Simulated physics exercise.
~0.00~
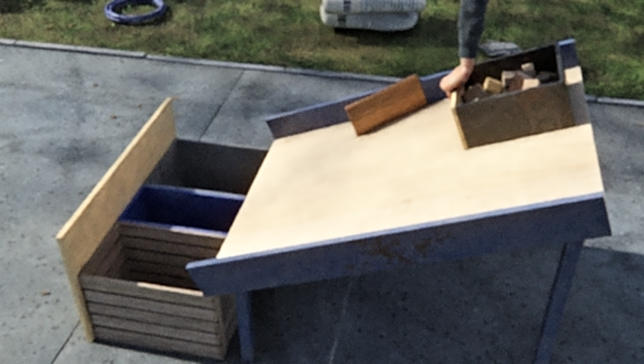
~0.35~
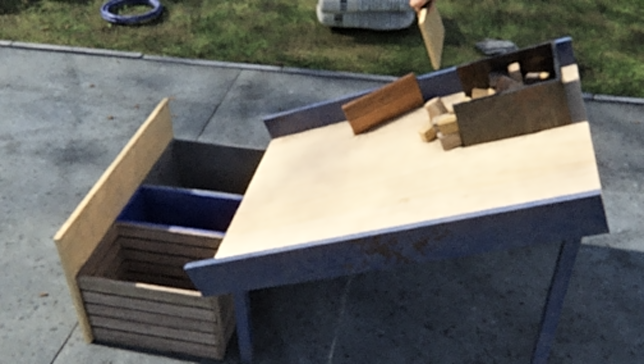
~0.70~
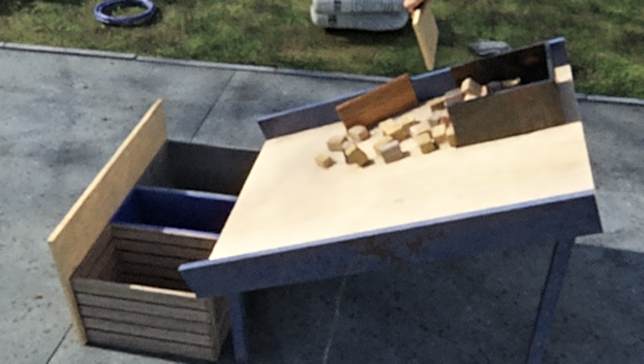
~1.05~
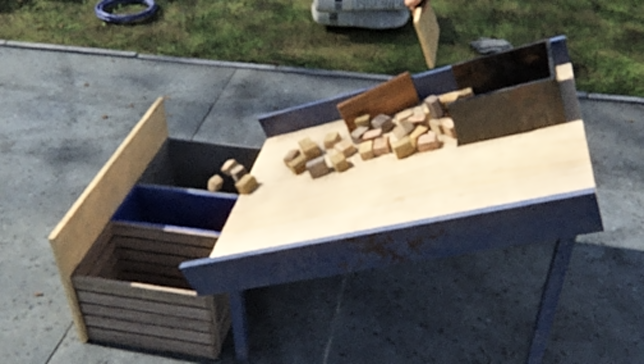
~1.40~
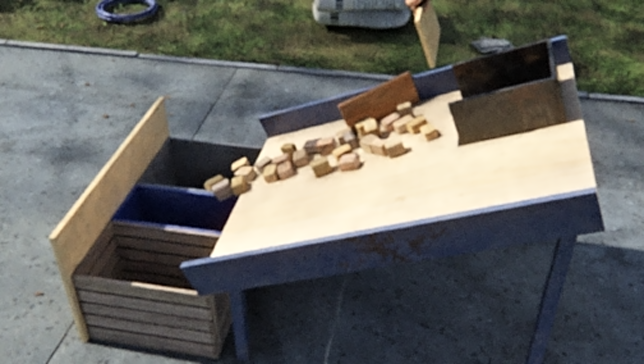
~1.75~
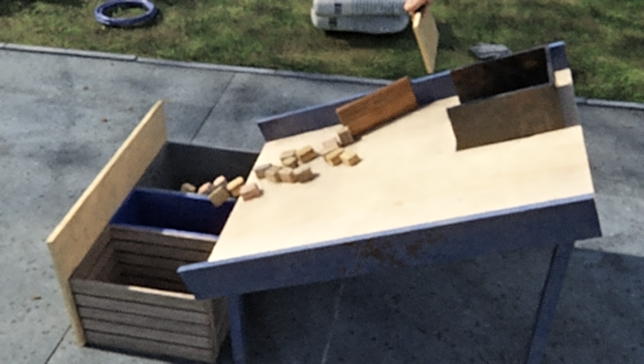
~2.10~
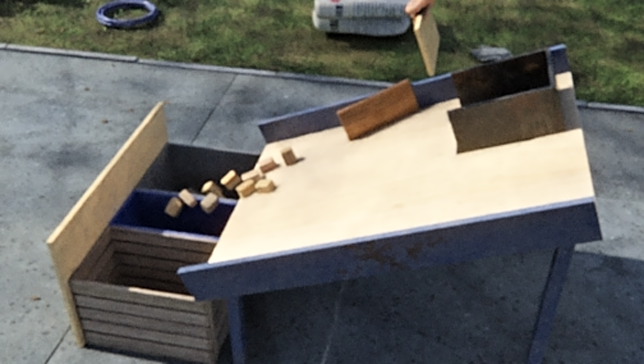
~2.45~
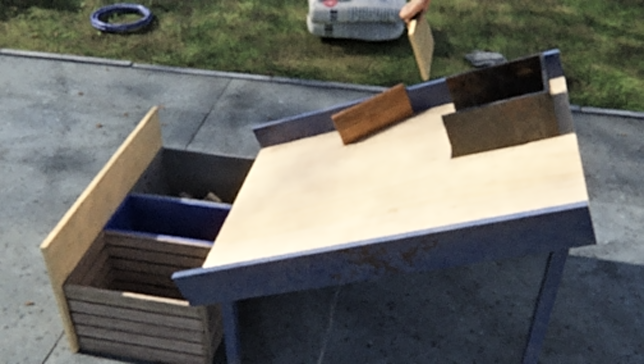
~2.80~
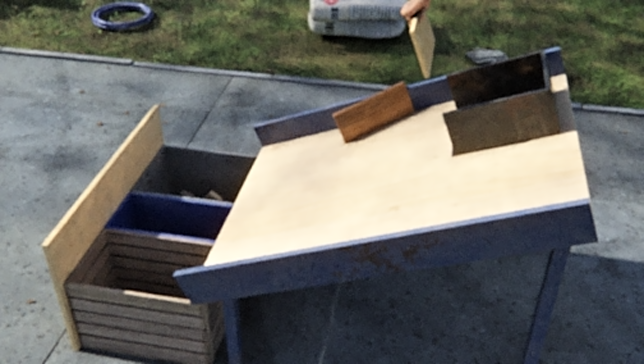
On a paved yard, a hand lifting a gate, wooden blocks tumbling left down a sloping table into bins, leaving it bare.
